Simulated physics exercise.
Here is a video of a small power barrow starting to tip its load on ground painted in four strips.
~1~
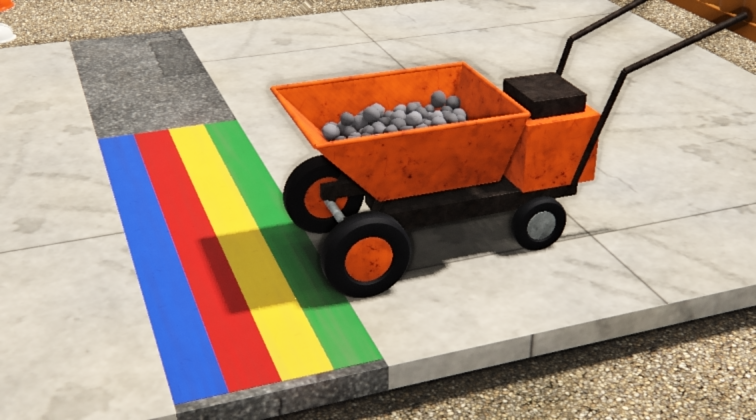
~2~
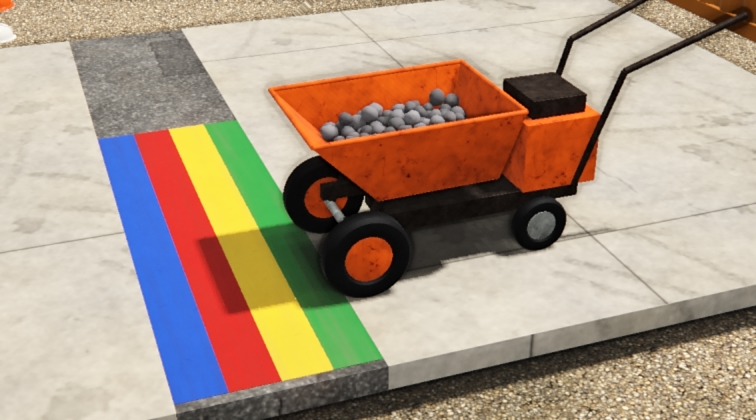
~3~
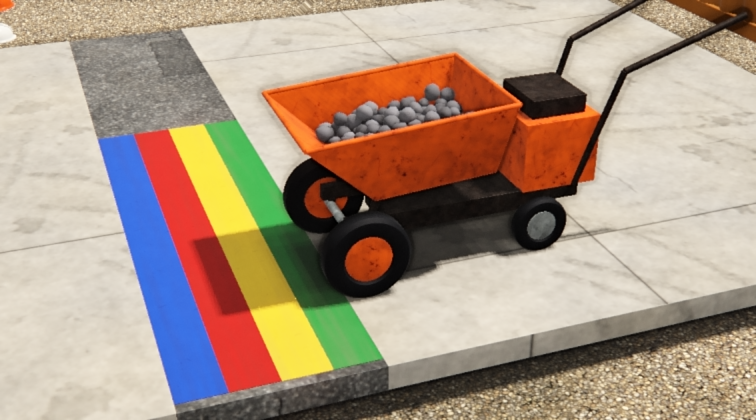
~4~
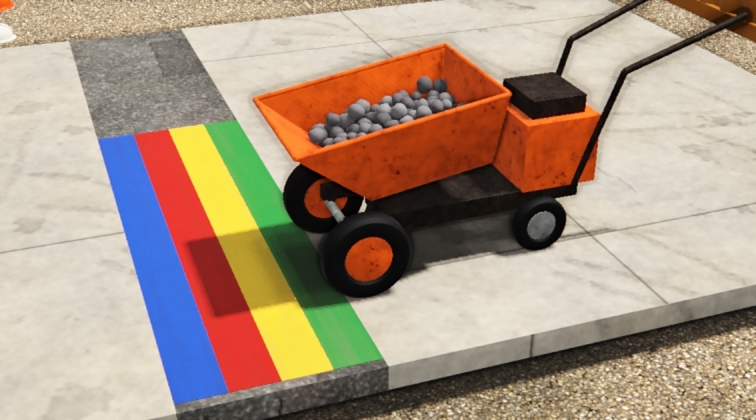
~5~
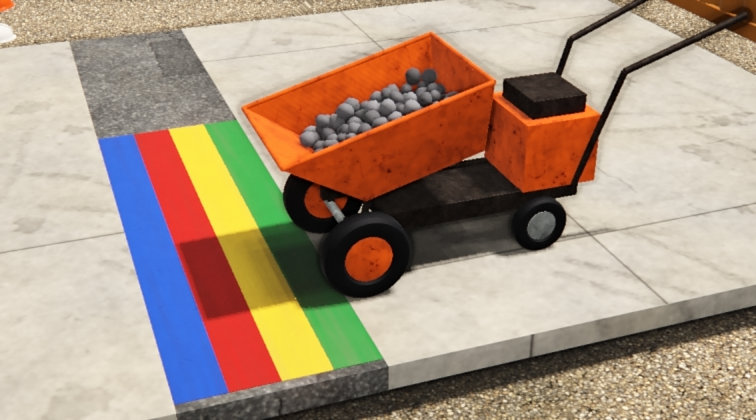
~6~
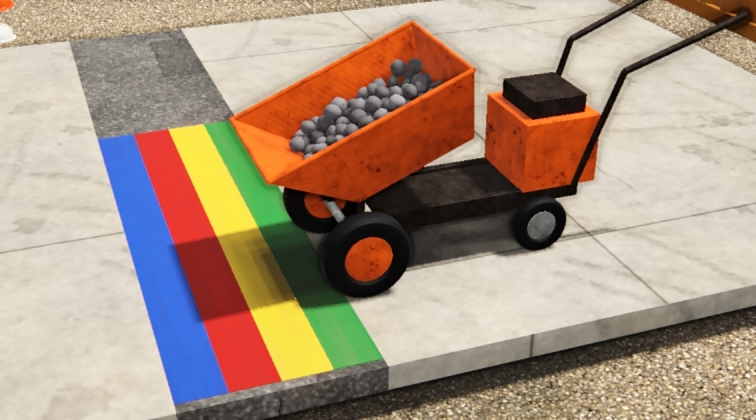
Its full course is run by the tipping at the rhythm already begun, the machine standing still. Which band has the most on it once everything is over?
Blue.
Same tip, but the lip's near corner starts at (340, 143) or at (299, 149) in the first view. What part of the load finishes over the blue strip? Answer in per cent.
Close to 20 in a hundred, and close to 30 in a hundred.
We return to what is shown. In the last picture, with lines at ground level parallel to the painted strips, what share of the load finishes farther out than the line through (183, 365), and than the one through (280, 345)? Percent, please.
About 40 percent, then about 70 percent.
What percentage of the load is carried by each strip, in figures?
Here's the split: Green strip gets 0 %, yellow strip 0 %, red strip 15 %, blue strip 30 %.
Shortly afterwards, skip tipped steeply; the whole lot in the skip.
Next, skip tipped right over; near two thirds in the skip; a little over the red strip; near a quarter over the blue strip; a little off the paint.
Some moments later, skip tipped right over; near a third in the skip; a little over the red strip; near a quarter over the blue strip; near a quarter off the paint.
In the end, skip tipped right over; near a third in the skip; none at all over the green strip; none at all over the yellow strip; a little over the red strip; near a quarter over the blue strip; near a quarter off the paint.
